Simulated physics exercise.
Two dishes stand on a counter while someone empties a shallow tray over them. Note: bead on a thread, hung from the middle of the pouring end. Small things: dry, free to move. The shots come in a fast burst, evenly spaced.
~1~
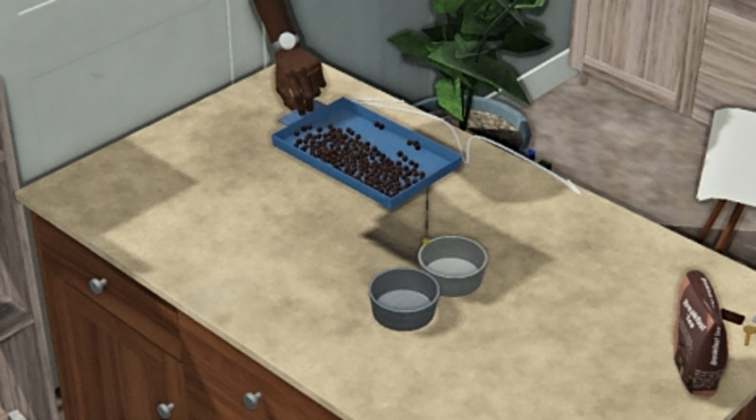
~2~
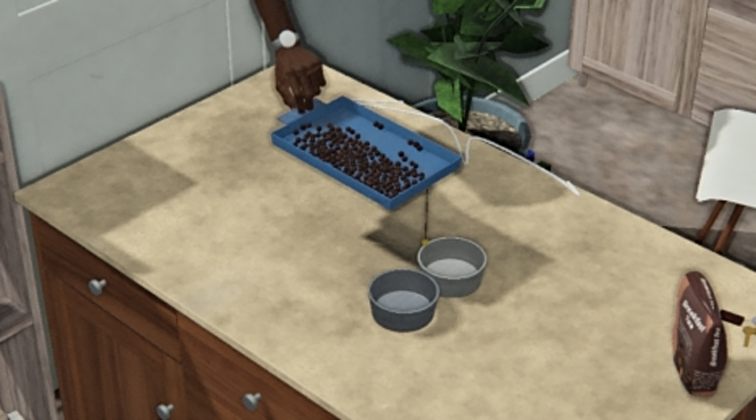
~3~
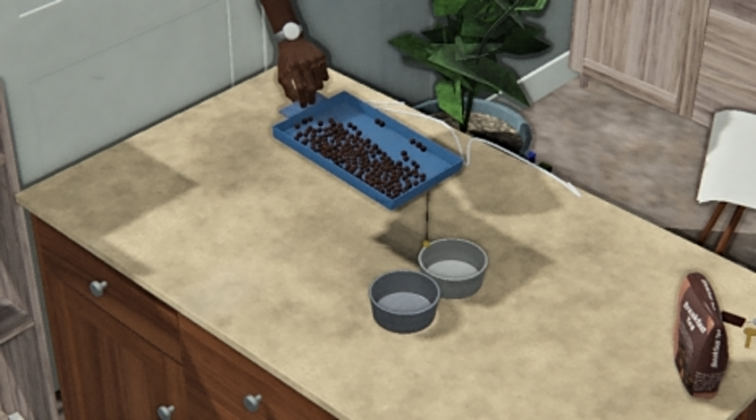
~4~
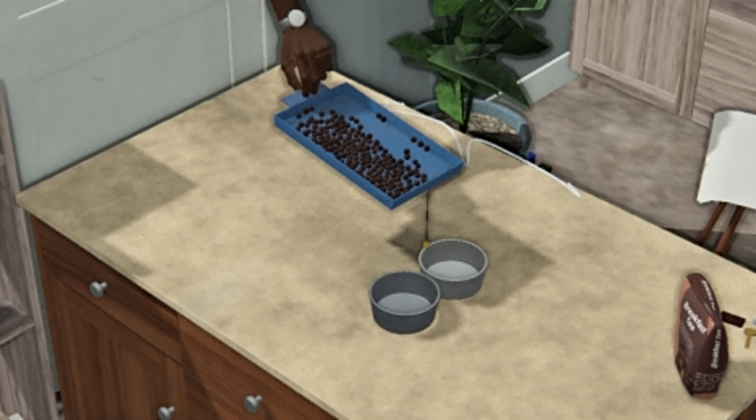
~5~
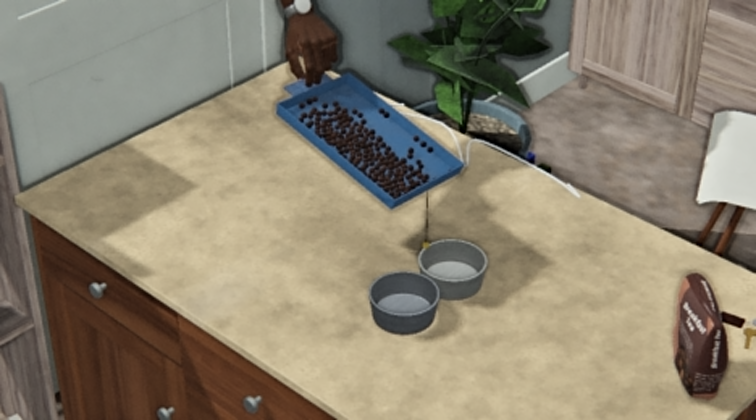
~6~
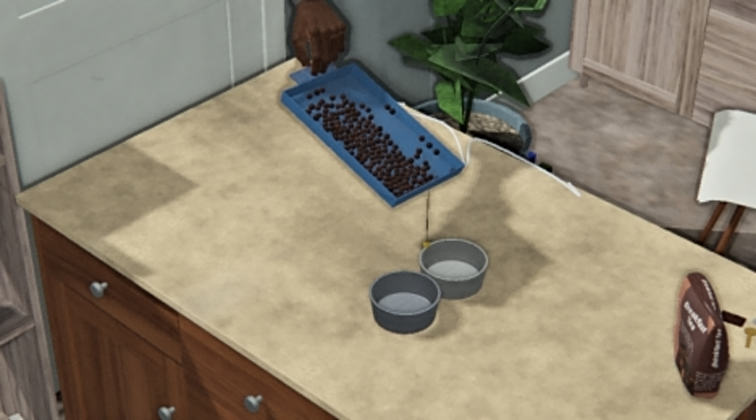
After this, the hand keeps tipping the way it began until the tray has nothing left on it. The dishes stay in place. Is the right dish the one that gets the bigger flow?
The fuller dish will be the one on the right.
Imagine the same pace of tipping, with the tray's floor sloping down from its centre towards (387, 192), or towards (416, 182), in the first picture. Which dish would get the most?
Try 1: The left-side dish; try 2: The right-side dish.
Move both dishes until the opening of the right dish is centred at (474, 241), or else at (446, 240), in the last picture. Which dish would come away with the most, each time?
The right-placed dish first, the right-placed dish second.
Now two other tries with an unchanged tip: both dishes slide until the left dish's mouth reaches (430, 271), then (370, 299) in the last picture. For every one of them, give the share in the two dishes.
First case: Some 80 %; second case: Some 0 %.
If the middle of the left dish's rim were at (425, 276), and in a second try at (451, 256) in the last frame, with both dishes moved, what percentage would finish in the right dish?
The first try gives 80 per cent, the second 20 per cent.
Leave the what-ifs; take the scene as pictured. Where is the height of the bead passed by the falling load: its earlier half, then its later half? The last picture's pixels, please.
I'd say close to (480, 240) at first and close to (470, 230) later on.
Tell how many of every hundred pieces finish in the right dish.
Result: Near 40 %.
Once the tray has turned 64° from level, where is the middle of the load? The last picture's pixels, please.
The middle of the pieces lands at roughly (439, 165).
Soon after the last picture, tray tipped steeply; most on the tray; a stray few in the right dish; a stray few outside both; a small part in the air.
A little later, tray tipped past a quarter turn; about a quarter on the tray; about a quarter in the right dish; about a third outside both; about a quarter in the air.
Later still, tray tipped past a quarter turn; about a third in the right dish; about two thirds outside both.
By the end, tray tipped past a quarter turn; none in the left dish; about a third in the right dish; about two thirds outside both.
